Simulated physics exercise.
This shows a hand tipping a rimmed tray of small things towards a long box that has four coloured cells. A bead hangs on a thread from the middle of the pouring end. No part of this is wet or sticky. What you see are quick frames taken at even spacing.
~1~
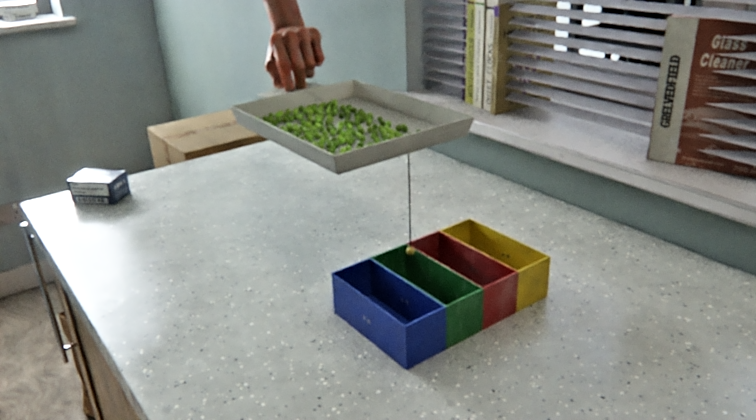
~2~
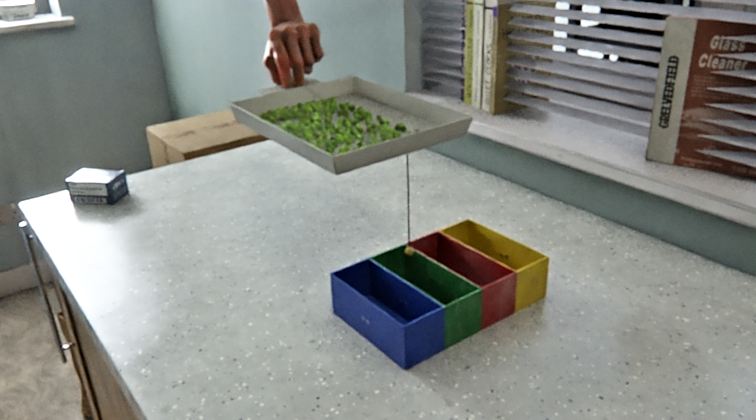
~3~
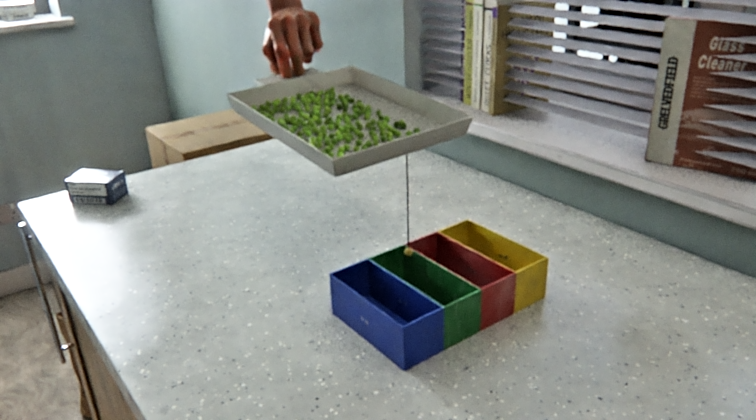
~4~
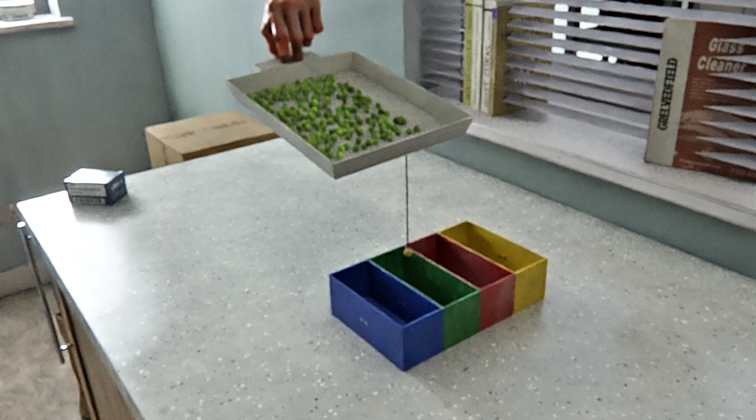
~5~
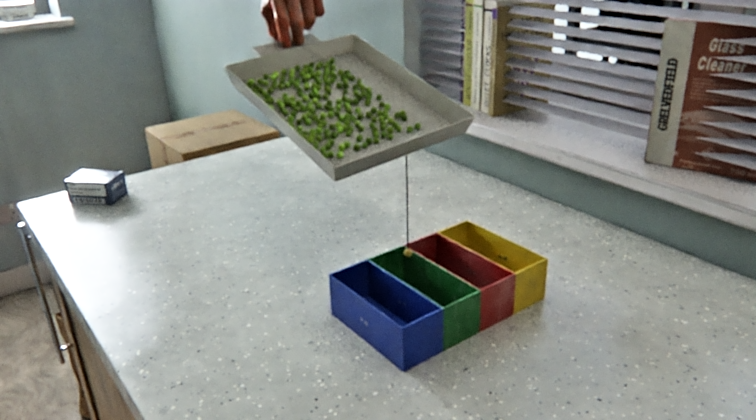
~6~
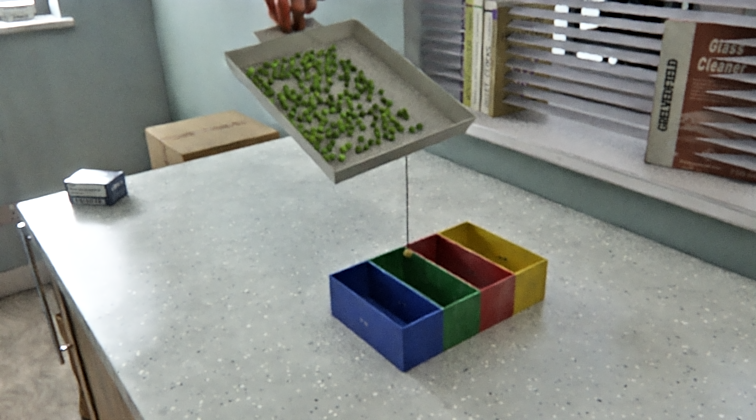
A hand held a shallow tray of small green peas above a box with blue, green, red and yellow cells, then gradually raised the back, tilting the tray toward its front left corner.
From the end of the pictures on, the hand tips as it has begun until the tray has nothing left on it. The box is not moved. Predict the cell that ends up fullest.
I would say the blue cell.
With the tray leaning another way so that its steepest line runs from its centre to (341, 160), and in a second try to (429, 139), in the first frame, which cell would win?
Blue, then the yellow one.
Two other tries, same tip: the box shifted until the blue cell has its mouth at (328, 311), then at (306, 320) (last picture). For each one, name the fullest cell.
Try 1 - the cell in green; try 2 - the green one.
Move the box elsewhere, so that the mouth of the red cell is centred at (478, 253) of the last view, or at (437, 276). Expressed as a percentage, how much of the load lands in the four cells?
First 30 %, then 100 %.
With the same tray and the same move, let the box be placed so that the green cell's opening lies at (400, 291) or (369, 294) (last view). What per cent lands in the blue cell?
60 %, then 20 %.
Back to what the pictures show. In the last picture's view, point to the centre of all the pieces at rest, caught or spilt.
Once it all stops, the middle lies near (387, 346).
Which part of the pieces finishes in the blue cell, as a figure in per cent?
I'd estimate near 40 per cent.
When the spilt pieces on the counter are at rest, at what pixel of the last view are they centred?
I'd put the middle at roughly (345, 369).
Soon after the last picture, tray tipped steeply; most on the tray; a stray few in the blue cell; a small part falling or outside the box.
A little later, tray tipped past a quarter turn; about a quarter on the tray; about a quarter in the blue cell; a stray few in the green cell; about half falling or outside the box.
Later still, tray tipped past a quarter turn; about half in the blue cell; a small part in the green cell; a stray few in the red cell; about half falling or outside the box.
At rest, tray tipped past a quarter turn; about half in the blue cell; a small part in the green cell; a stray few in the red cell; none in the yellow cell; about half outside the box.
